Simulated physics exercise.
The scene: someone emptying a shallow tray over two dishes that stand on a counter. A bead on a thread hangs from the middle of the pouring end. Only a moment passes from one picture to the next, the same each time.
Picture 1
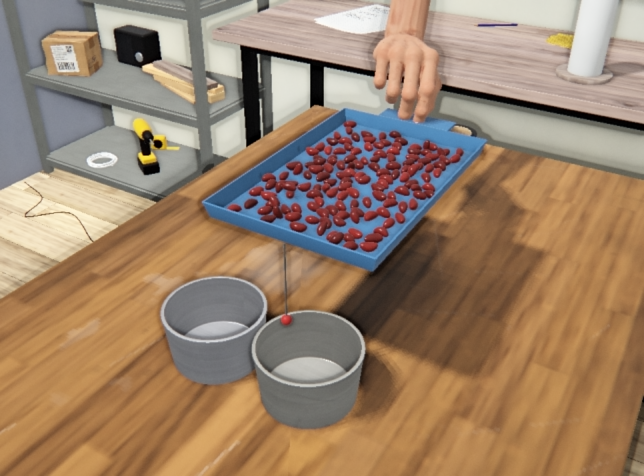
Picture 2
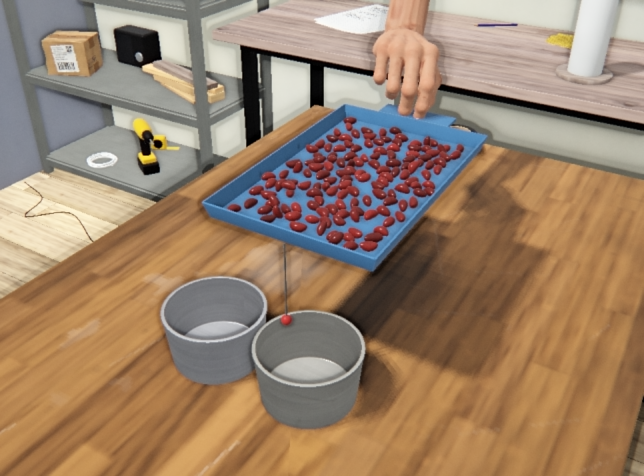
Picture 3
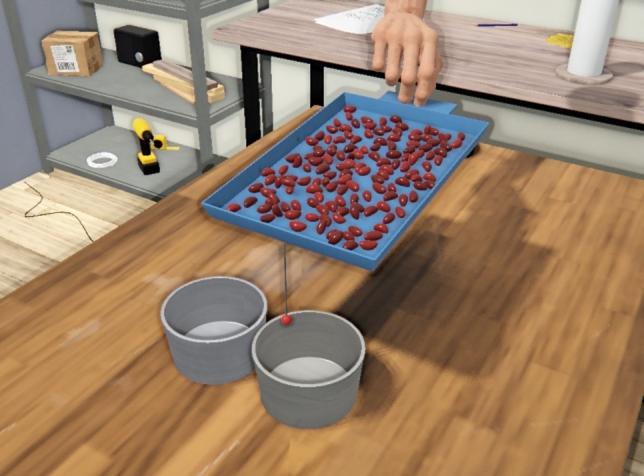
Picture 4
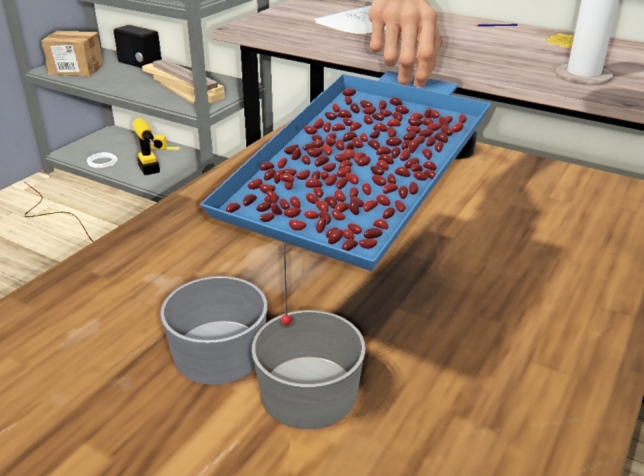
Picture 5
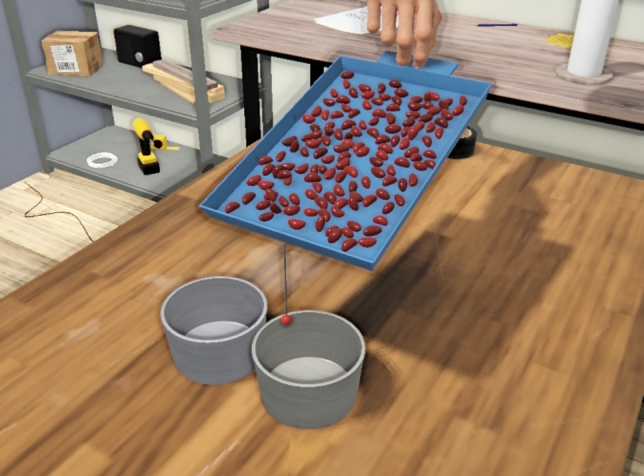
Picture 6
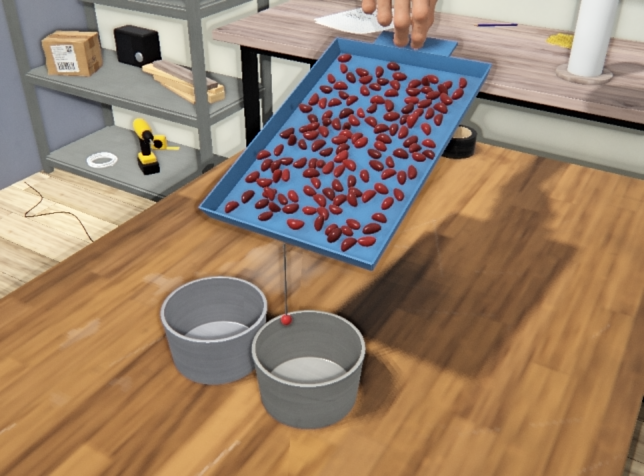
A blue tray scattered with dark red kidney beans is held by a hand at its far end above a wooden counter, seen from above at an angle in a workshop-like room. Two grey dishes stand below its near end, where a red bead hangs on a thread, with shelves and a bench behind. The hand steadily raises the far end, steepening the tray, while the camera stays still.
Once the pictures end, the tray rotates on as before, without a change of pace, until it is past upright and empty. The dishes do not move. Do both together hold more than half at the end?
In the dishes lies under half of it.
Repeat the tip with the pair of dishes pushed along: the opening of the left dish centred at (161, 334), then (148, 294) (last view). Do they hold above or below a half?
One: More than half. Two: Below a half.
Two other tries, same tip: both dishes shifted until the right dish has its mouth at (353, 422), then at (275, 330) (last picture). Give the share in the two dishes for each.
Roughly 70 per cent, and 10 per cent.
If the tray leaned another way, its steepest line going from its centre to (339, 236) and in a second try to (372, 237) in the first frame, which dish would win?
In turn: The dish on the right; the right-hand dish.
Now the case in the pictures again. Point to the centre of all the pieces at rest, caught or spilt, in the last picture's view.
Near (238, 437).
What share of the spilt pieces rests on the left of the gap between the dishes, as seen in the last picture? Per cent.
Some 70 per cent.
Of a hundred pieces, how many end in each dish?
For the left dish some 10 %, for the right dish some 10 %.
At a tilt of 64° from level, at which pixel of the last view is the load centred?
Close to (297, 181).
Just after the last frame, tray tipped steeply; almost all on the tray; just a few in the air.
A moment on, tray tipped past a quarter turn; the larger part on the tray; just a few in the left dish; about a tenth outside both.
Further on, tray tipped past a quarter turn; about a tenth in the right dish; about a tenth in the left dish; the larger part outside both.
When it is over, tray tipped past a quarter turn; about a tenth in the right dish; about a tenth in the left dish; the larger part outside both.
